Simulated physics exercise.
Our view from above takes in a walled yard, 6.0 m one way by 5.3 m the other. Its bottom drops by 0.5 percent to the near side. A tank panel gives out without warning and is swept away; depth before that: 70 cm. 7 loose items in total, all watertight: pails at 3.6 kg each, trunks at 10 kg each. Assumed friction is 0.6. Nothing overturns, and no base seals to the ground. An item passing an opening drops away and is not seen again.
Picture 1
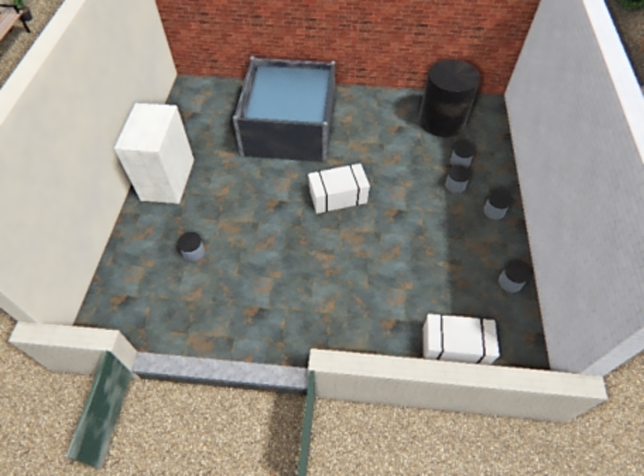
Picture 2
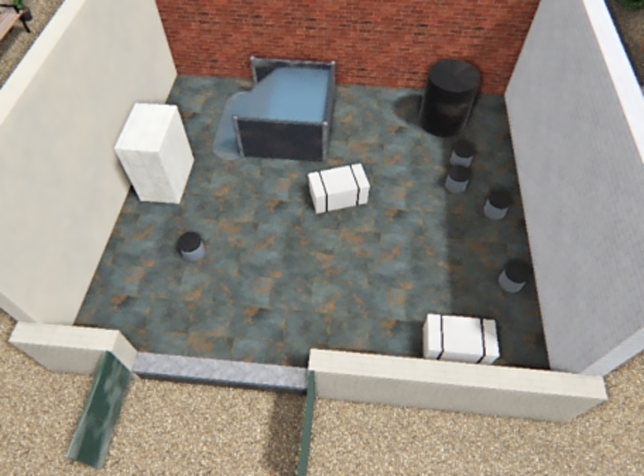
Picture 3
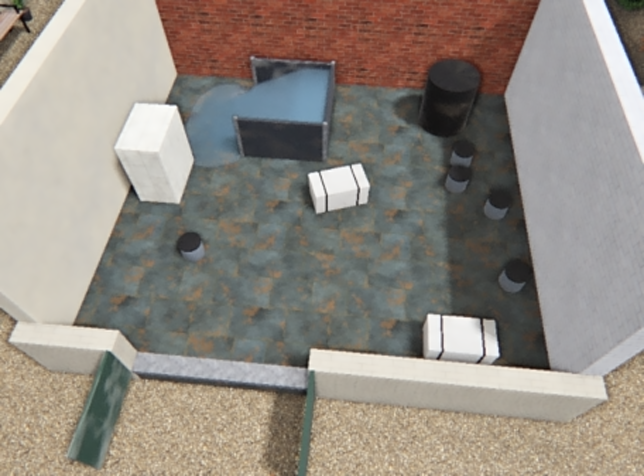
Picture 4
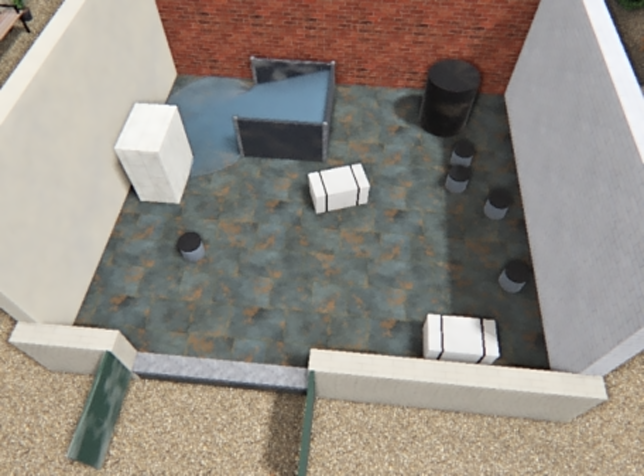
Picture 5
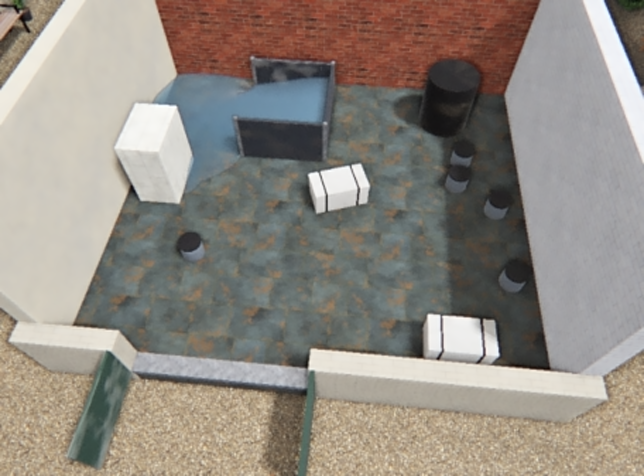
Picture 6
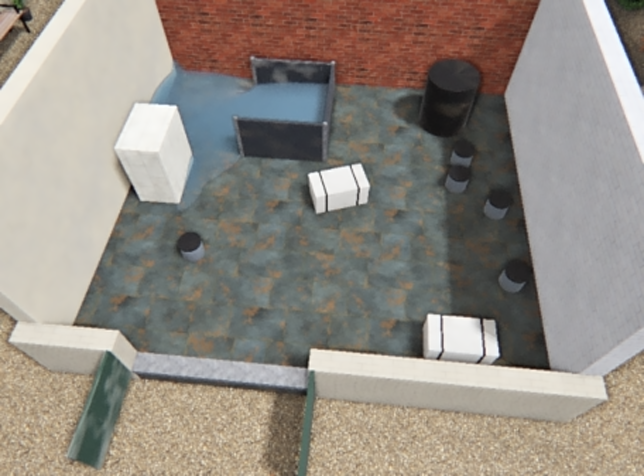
A walled yard with a mottled grey-green floor and a red brick back wall is seen from above by a still camera. A dark-framed tank of blue water stands at the back, with a white block to its left, a dark barrel to its right, two strapped white trunks, and small dark-topped pails. The tank's left side gives way, and water spreads left across the floor to the wall and around the block, while the pails and trunks stay put.
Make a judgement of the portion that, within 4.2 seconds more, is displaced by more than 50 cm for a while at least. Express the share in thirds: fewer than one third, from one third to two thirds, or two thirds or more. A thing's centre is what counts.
The share ends up short of one third.
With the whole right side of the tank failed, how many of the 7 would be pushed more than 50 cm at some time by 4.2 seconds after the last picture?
Then the count would be 5.
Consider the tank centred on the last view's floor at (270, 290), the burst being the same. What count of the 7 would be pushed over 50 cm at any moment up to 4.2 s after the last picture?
Count: 1.
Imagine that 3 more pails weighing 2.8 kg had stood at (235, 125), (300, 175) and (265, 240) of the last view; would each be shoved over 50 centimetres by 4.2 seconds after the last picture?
In the order asked: Above the mark; below the mark; above the mark.
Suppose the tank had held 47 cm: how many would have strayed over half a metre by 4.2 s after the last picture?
Then 0.
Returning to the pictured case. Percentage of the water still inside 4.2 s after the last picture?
90 %.
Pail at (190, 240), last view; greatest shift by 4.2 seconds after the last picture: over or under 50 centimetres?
Well, that one comes out beyond the limit.
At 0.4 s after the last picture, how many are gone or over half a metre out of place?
By my reckoning, 0.
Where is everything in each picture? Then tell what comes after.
In the first frame, a pail at (460, 173), on the bottom; a trunk at (339, 180) rests on the ground; 1.8 m2 under water; 0 of 7 have shifted.
In the second frame, a pail at (460, 173), on the bottom; a trunk at (339, 180) rests on the ground; water covers 2.6 m2; 0 of 7 have shifted.
In the third frame, a pail at (460, 173), on the bottom; a trunk at (339, 180) rests on the ground; water covers 3.7 m2; 0 of 7 have shifted.
In the fourth frame, a pail at (460, 173), on the bottom; a trunk at (339, 180) rests on the ground; water covers 5.0 m2; 0 of 7 have shifted.
In the fifth frame, a pail at (460, 173), on the bottom; a trunk at (339, 180) rests on the ground; water covers 5.3 m2; 0 of 7 have shifted.
In the sixth frame, a pail at (460, 173), on the bottom; a trunk at (339, 180), on the bottom; 5.4 m2 under water; 0 of 7 have shifted.
Then, 0.4 s after the last picture 0 of 7 are over 50 cm from their spots; 0 afloat.
Then, 1.5 s after the last picture 0 of 7 are over 50 cm from their spots; 0 afloat.
Then, 2.8 s after the last picture 1 of 7 are over 50 cm from their spots; 0 afloat.
Then, 4.2 s after the last picture 1 of 7 are over 50 cm from their spots, and 1 have been at some point; 0 afloat.
